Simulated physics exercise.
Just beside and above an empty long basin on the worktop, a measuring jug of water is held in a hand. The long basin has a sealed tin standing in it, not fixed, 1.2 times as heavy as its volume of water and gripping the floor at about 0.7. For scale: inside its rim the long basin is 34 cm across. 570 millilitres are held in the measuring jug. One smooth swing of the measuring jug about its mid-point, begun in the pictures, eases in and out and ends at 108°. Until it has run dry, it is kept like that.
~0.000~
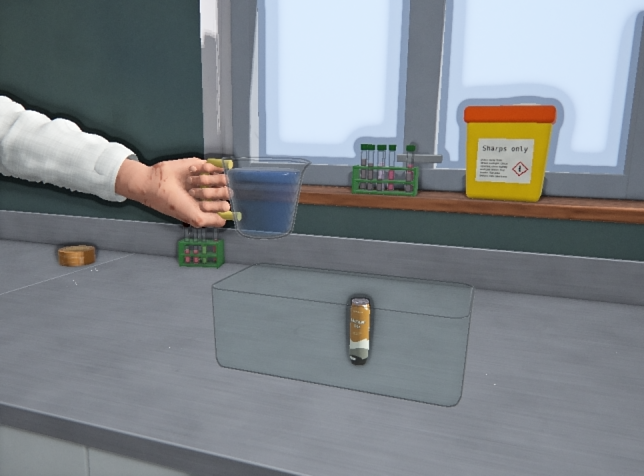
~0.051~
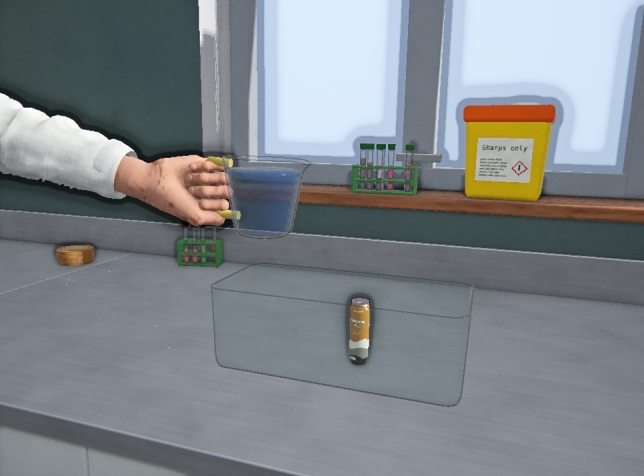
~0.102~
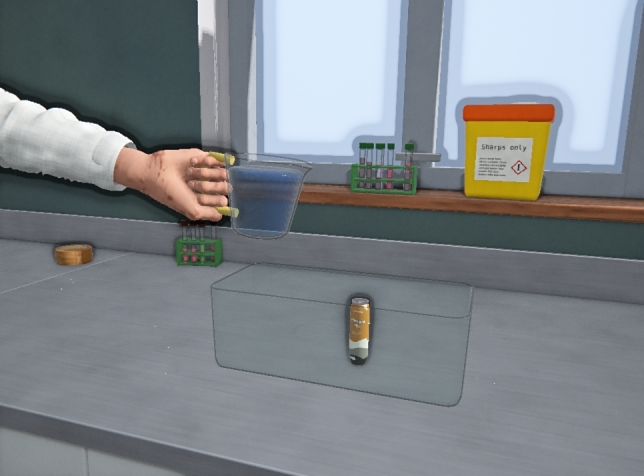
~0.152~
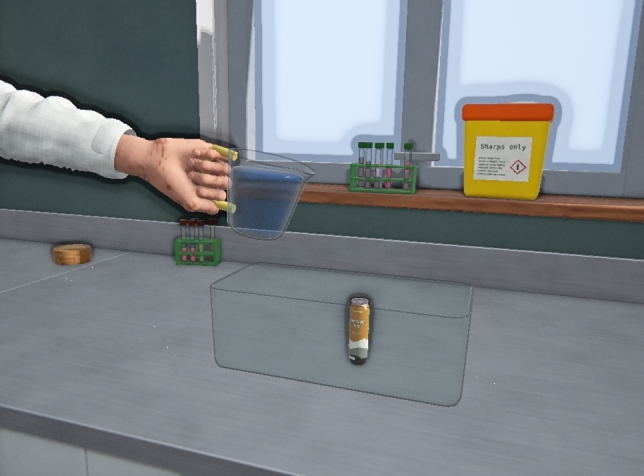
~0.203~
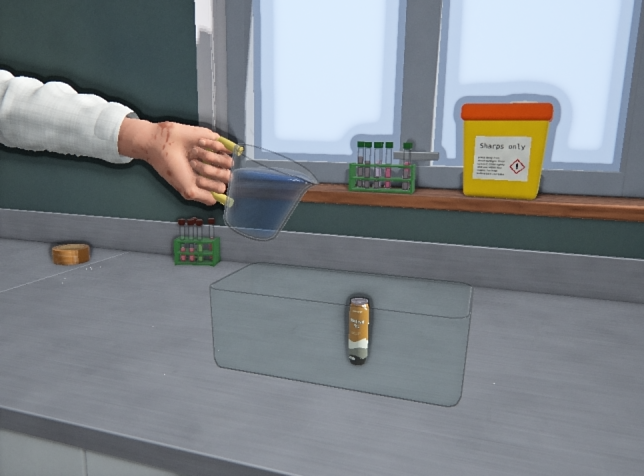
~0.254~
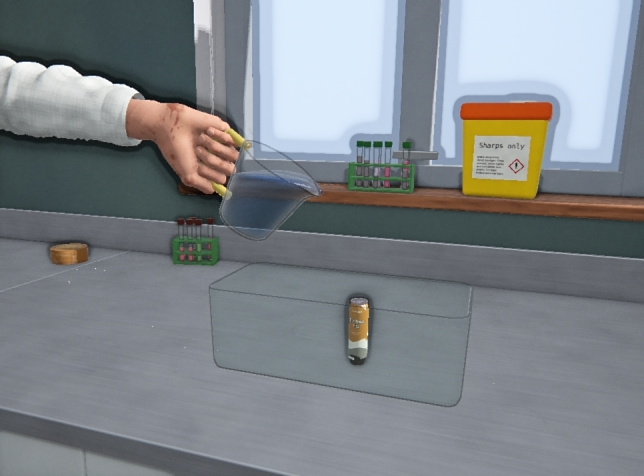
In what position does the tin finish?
It finishes knocked over.
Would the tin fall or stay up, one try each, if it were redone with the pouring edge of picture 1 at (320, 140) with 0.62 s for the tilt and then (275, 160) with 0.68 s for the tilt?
In the first try it comes down; in the second it remains standing.
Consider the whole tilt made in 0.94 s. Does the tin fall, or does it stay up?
Then the tin tumbles.
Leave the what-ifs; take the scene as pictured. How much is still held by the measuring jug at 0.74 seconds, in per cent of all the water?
Share remaining: Approx. 4 %.
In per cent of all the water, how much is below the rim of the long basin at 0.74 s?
90 per cent or thereabouts.
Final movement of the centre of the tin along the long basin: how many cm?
About 8.5 cm.
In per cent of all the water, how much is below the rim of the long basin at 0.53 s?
Roughly 34 per cent.
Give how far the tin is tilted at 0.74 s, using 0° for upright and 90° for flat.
Some 30°.
By 0.53 s the tilt is 96° and 41 per cent is still to pour; the tin stands where it began.
By 0.74 s the tilt is 108° and 4 per cent is still to pour; the tin leans 29°.
By 0.95 s the tilt is 108° and 0 per cent is still to pour; the tin lies on its side.
By 1.18 s the tilt is 108° and 0 per cent is still to pour; the tin lies on its side.
At rest the tin lies on its side.
